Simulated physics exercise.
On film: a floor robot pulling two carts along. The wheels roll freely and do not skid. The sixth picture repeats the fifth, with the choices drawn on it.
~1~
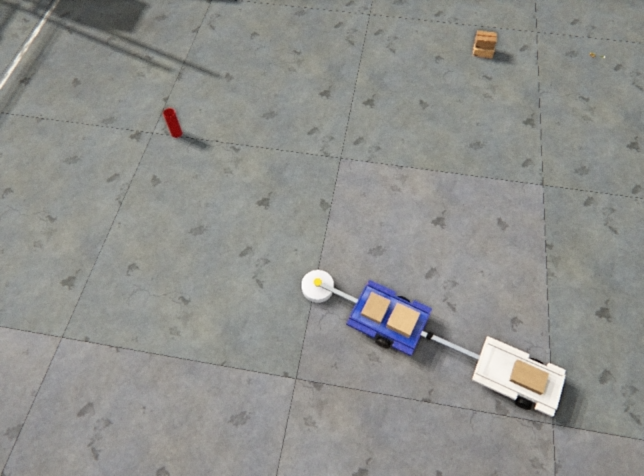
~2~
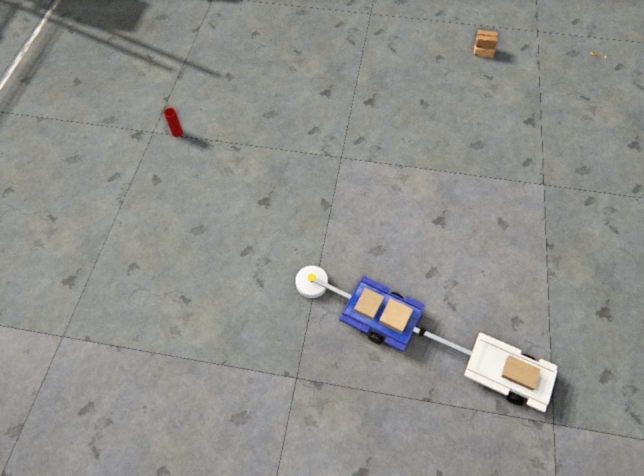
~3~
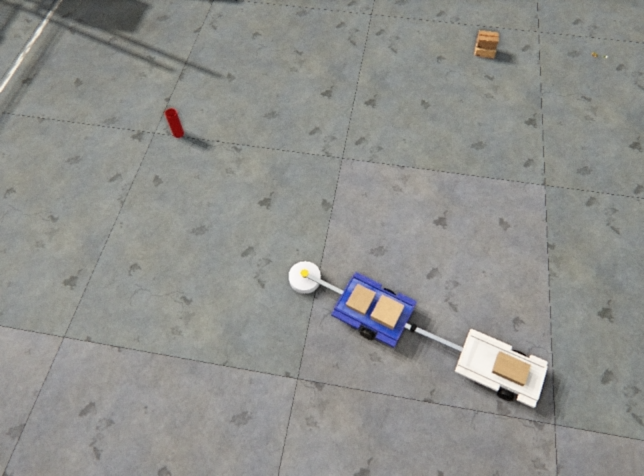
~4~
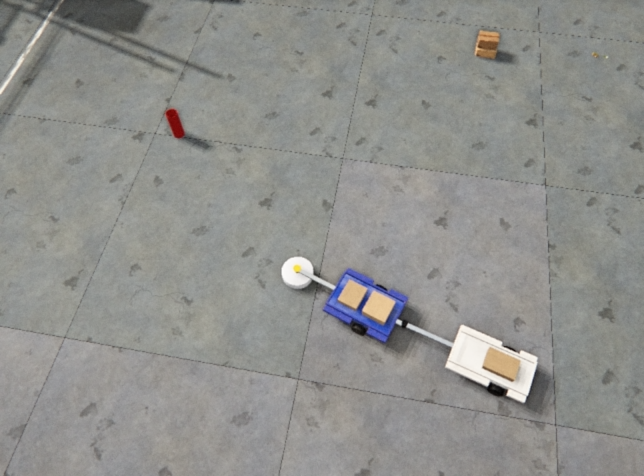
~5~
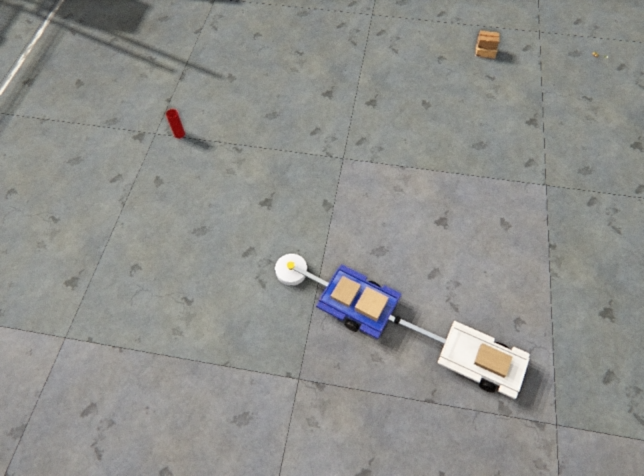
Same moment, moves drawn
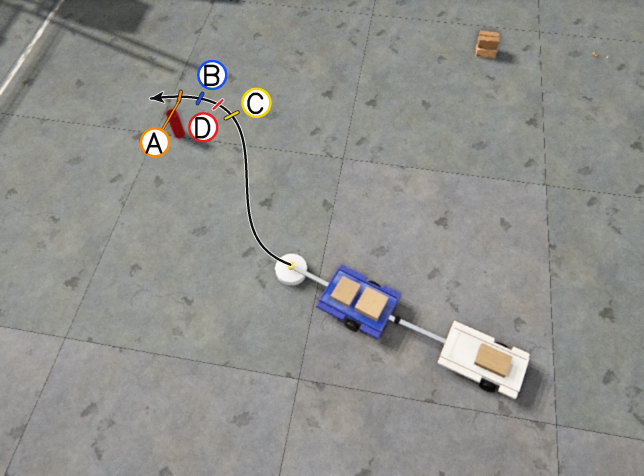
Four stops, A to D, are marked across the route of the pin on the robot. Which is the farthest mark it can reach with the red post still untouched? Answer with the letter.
At A, and not beyond.
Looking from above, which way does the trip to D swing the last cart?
Clockwise.
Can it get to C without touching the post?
Yes.
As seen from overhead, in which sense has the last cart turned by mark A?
Clockwise.
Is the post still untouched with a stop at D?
For that mark, yes.
On the marked copy, A at (180, 97); B at (200, 98); C at (232, 115); D at (218, 105); the route from (291, 265) via (244, 147) to (151, 99).
With A. Early on, robot (248, 198), last cart (384, 312).
Further on, robot (238, 128), last cart (312, 255).
At the end, robot (182, 102), last cart (278, 199); nothing has been touched.
As for the rest, B is safe but short; C is safe but short; D is safe but short.
